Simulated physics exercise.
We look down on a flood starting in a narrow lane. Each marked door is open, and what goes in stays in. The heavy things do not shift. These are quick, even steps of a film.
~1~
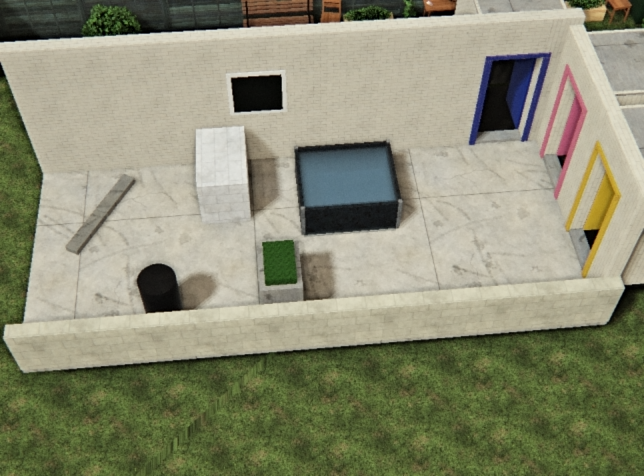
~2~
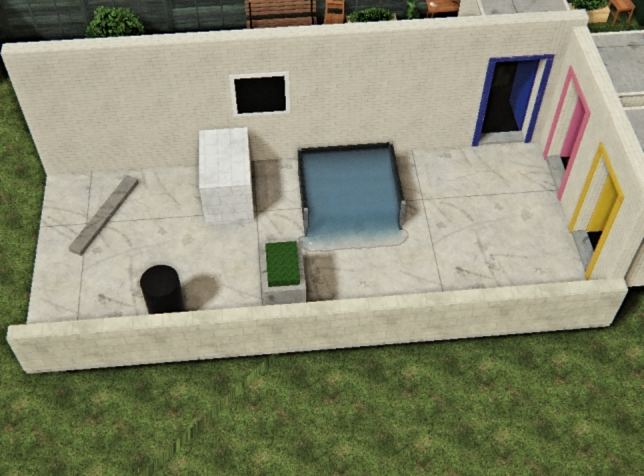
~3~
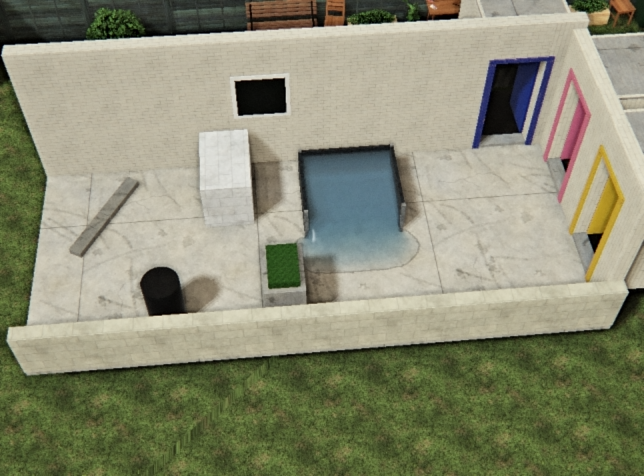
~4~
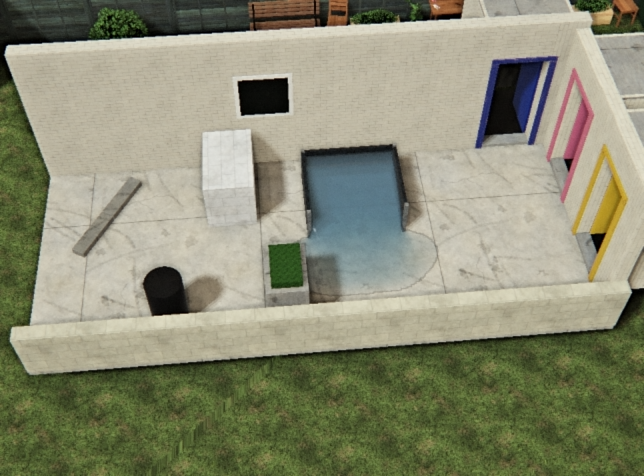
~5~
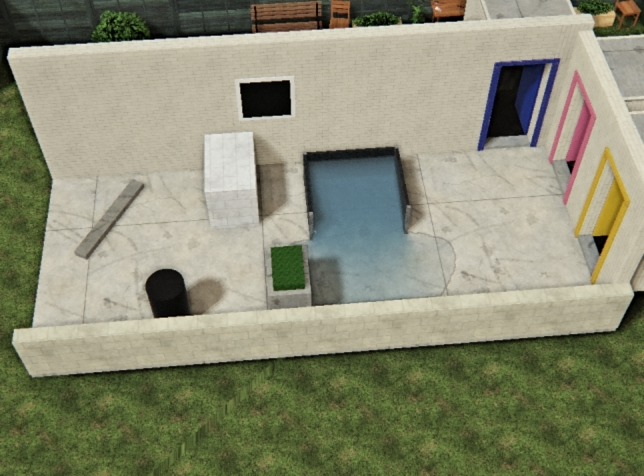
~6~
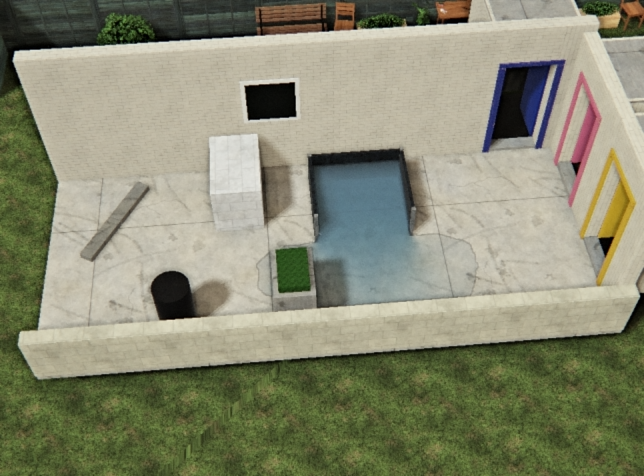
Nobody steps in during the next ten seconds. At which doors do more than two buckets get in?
The yellow door floods; the blue door floods; the pink door holds within the limit.
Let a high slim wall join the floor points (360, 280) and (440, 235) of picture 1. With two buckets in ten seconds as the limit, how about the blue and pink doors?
In short: The blue door holds; the pink door holds.
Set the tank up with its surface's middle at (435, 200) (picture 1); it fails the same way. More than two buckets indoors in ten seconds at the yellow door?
In short: Yellow door takes more.
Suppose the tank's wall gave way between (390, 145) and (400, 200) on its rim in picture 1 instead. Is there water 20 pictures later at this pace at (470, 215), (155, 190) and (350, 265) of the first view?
As listed: Awash, dry, clear.
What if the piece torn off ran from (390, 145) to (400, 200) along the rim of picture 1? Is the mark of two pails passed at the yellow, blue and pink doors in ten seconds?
The yellow one goes over; the blue one goes over; the pink one is over.
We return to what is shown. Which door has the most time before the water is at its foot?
I say the door marked blue.
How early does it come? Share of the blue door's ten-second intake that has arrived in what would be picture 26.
Roughly 0 per cent.
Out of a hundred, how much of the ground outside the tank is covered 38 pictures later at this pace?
Close to 75 %.
A moment on, water covers 20 % of the floor; the yellow door not reached, the blue door not reached, the pink door not reached.
Next, water covers 35 % of the floor; the yellow door not reached, the blue door not reached, the pink door not reached.
Then, water covers 55 % of the floor; the yellow door over two buckets in, the blue door not reached, the pink door wet at the sill, nothing in.
Later, water covers 75 % of the floor; the yellow door over two buckets in, the blue door over two buckets in, the pink door wet at the sill, nothing in.
In the end, water covers 90 % of the floor; the yellow door over two buckets in, the blue door over two buckets in, the pink door wet at the sill, nothing in.
